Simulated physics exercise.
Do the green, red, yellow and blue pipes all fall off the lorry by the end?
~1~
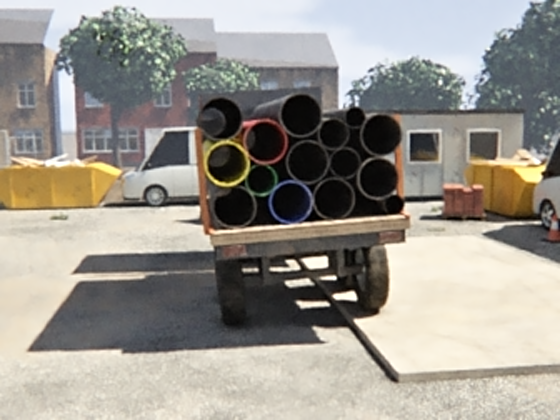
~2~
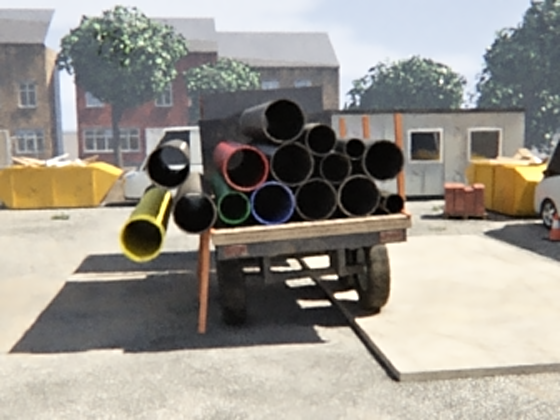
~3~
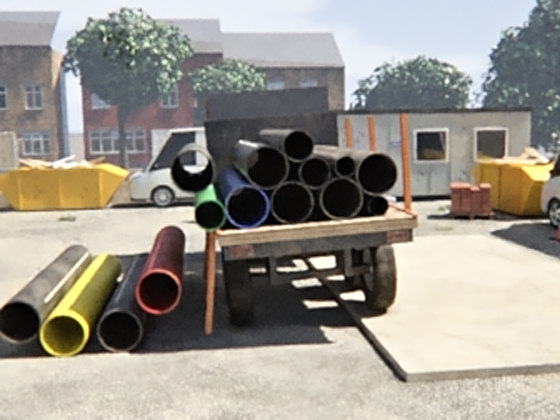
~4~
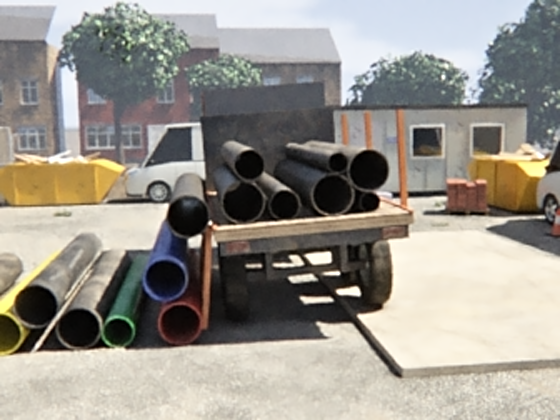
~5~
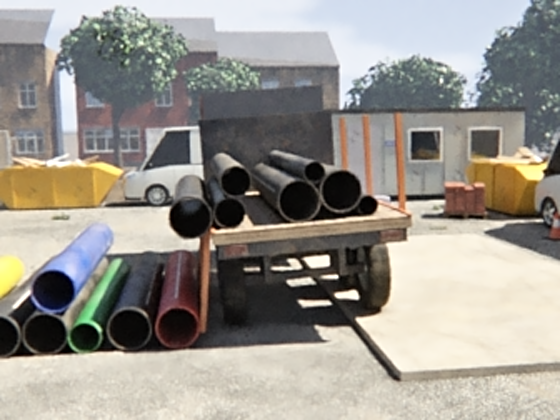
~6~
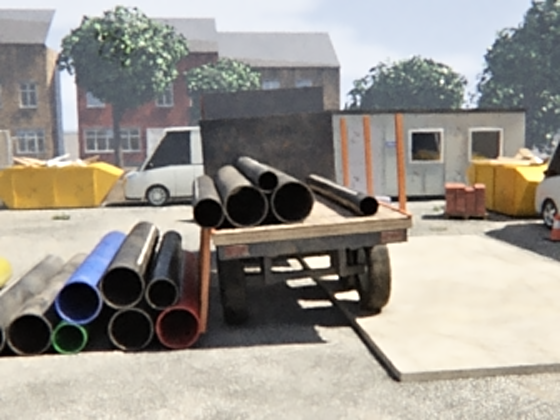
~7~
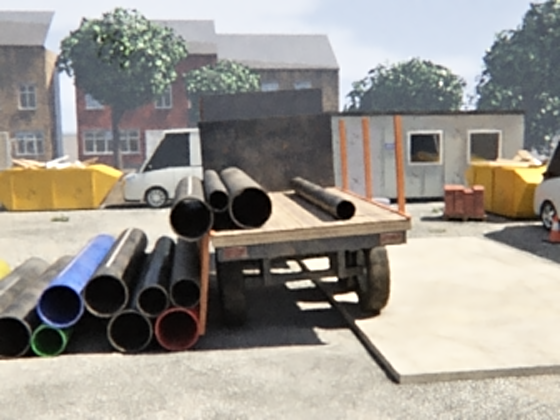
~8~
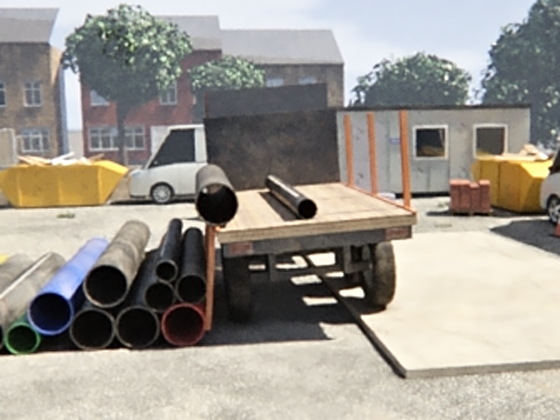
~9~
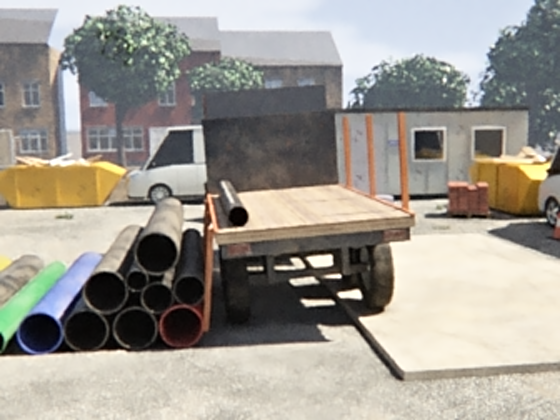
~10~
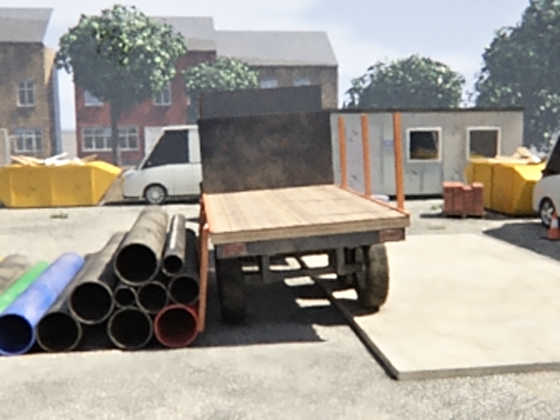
Yes, all four coloured pipes go over the left side of the deck. They come down on the ground to the left of the lorry.
